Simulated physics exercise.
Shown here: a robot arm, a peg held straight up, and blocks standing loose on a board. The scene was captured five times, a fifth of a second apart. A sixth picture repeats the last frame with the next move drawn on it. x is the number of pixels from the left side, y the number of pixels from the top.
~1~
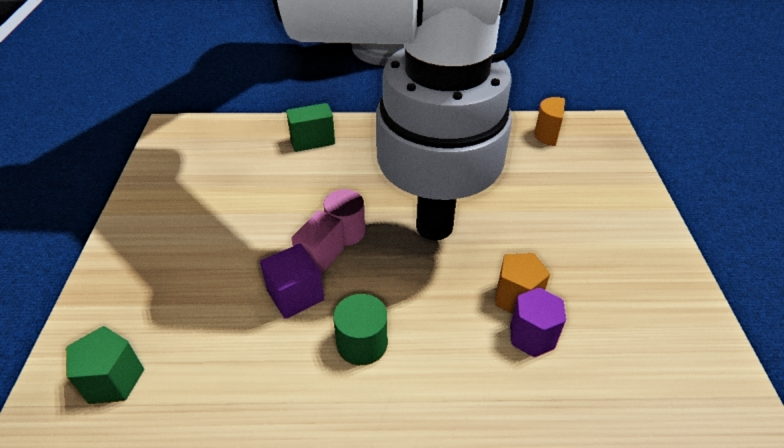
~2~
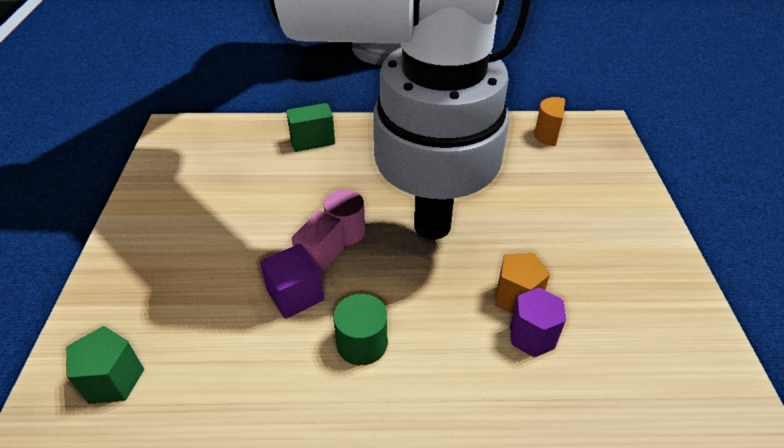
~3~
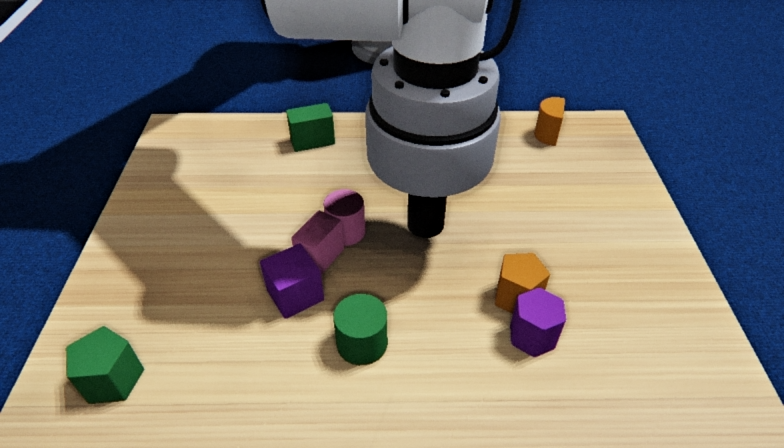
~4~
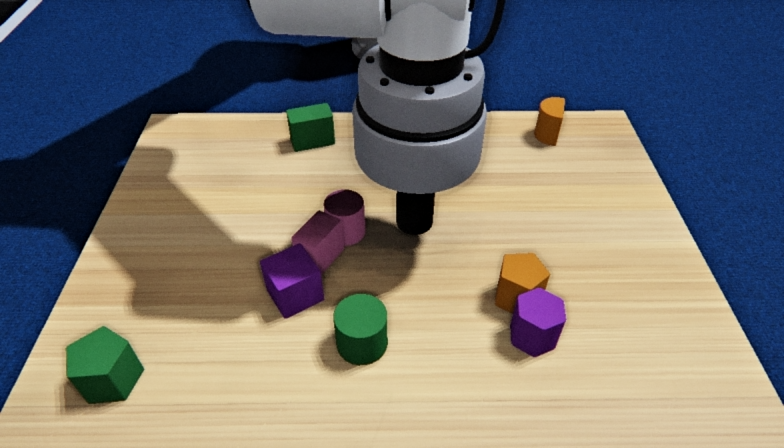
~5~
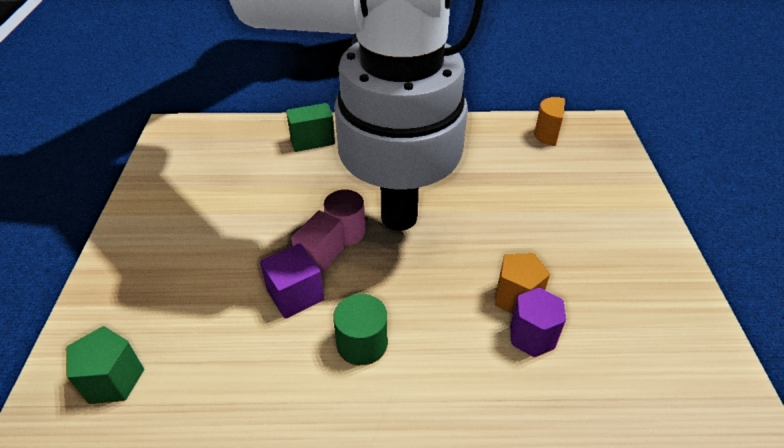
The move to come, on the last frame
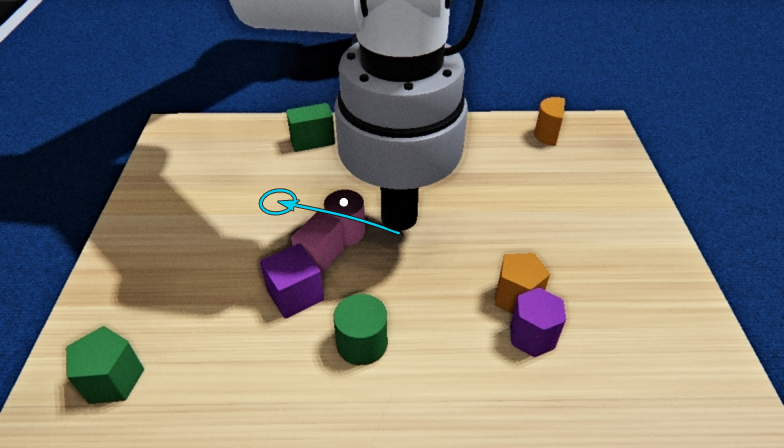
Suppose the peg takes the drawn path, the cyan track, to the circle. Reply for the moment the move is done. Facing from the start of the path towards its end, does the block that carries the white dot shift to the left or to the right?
The block that carries the white dot goes left.
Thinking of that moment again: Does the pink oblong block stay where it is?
I expect not.
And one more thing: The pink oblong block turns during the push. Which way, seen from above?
Against the clock.
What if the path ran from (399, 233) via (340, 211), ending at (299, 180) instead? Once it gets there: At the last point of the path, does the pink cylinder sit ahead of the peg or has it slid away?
It is gone from the front.
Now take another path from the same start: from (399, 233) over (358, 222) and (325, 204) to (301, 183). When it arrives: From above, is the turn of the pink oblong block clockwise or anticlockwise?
The turn is anti-clockwise.
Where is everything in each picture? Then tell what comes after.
In the first picture, peg's lower end (435, 228); pink oblong block (317, 228); pink cylinder (344, 202).
In the second picture, peg (432, 227); blocks still.
In the third picture, peg (426, 225); blocks still.
In the fourth picture, peg (415, 222); blocks still.
In the fifth picture, peg (399, 218); pink oblong block (317, 228); pink cylinder (344, 202).
Drawn move, from (399, 233) by way of (338, 214) to (278, 202); the dot is on the pink cylinder.
What follows on the original path. One third of the way, peg (358, 205); pink oblong block (306, 227), turned 25° anticlockwise; pink cylinder (319, 198).
Two thirds of the way, peg (315, 195); pink oblong block (304, 227), turned 35° anticlockwise; pink cylinder (283, 198).
At the end, peg (275, 187); pink oblong block (304, 227), turned 35° anticlockwise; pink cylinder (269, 199).
